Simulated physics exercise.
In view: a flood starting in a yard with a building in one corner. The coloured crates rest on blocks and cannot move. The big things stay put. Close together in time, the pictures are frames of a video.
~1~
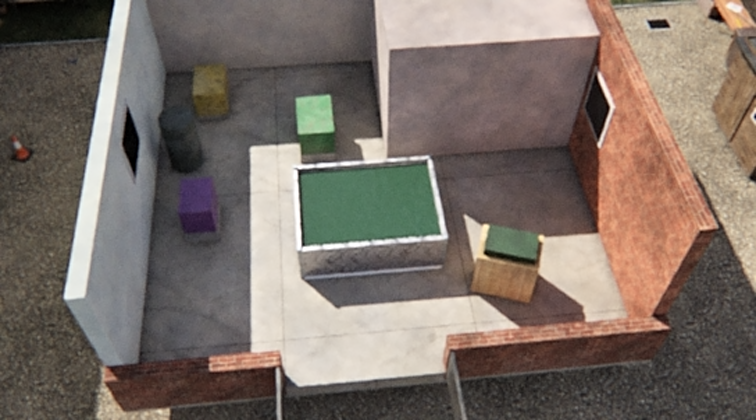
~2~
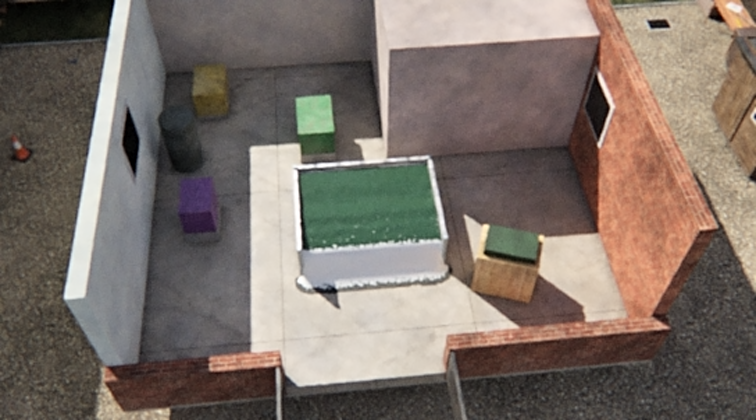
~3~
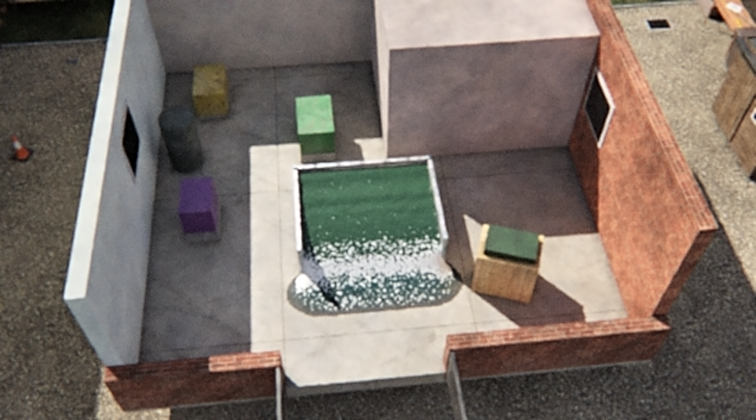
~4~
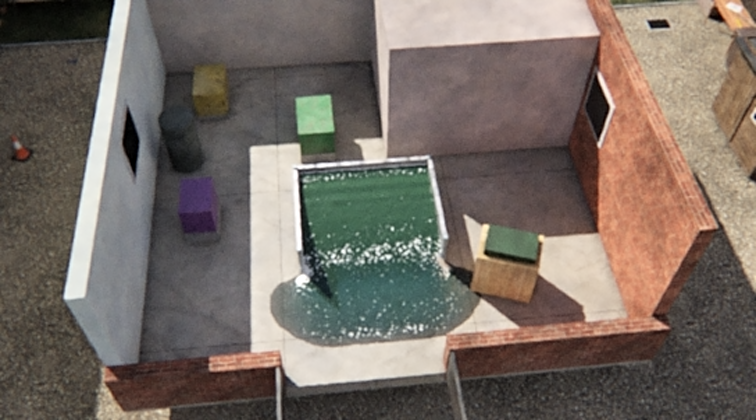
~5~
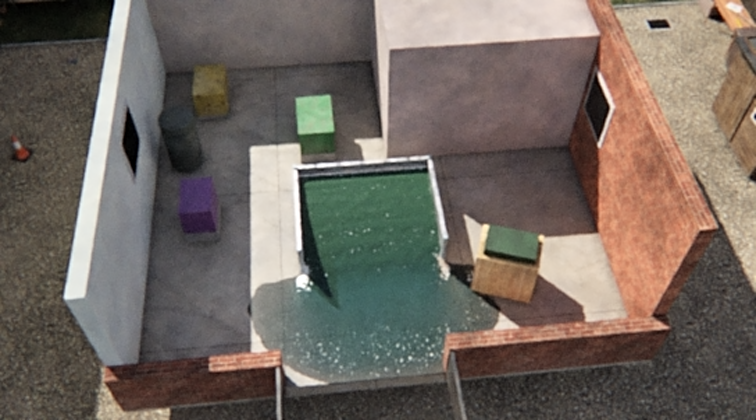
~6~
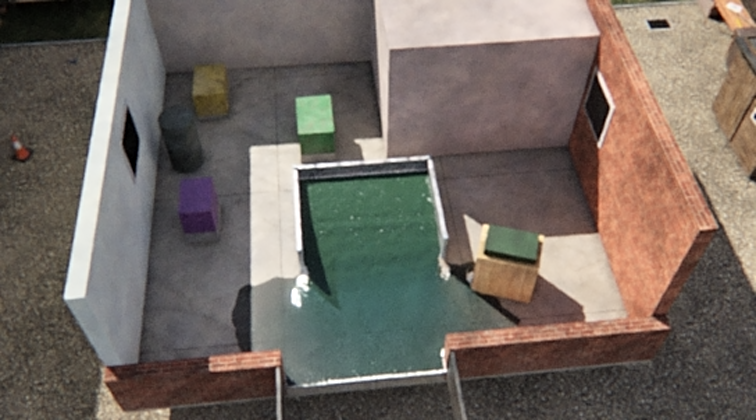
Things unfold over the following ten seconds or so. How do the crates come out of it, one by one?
One by one: The purple crate comes out dry; the green crate comes out dry; the yellow crate comes out dry.
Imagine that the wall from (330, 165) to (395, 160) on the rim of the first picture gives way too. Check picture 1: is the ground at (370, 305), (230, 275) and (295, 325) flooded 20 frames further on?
Spot one: Spared by the leak. Spot two: Reached by the flood. Spot three: Spared by the leak.
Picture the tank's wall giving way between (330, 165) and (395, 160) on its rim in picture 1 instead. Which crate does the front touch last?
That would be the yellow crate, reached last.
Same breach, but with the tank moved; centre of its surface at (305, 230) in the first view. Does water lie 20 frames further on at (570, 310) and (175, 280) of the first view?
Submerged, then submerged.
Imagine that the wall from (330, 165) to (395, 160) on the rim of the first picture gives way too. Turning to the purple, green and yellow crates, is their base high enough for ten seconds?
The purple one is not reached; the green one is reached; the yellow one is reached.
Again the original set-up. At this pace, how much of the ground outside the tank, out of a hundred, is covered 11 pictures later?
By my count, 30 percent.
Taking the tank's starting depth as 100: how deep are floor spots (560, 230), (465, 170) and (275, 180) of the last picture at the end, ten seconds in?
Going in order, that's 4, 6 and 4 %.
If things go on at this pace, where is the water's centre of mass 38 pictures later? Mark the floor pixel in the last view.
Roughly (410, 261) in the last picture.
A moment on, water covers 25 % of the floor; the purple crate not reached, the green crate not reached, the yellow crate not reached.
Next, water covers 30 % of the floor; the purple crate not reached, the green crate not reached, the yellow crate not reached.
Then, water covers 40 % of the floor; the purple crate water round its plinth, the green crate not reached, the yellow crate not reached.
Later, water covers 60 % of the floor; the purple crate water round its plinth, the green crate not reached, the yellow crate not reached.
In the end, water covers 75 % of the floor; the purple crate stayed above the water, the green crate stayed above the water, the yellow crate stayed above the water.
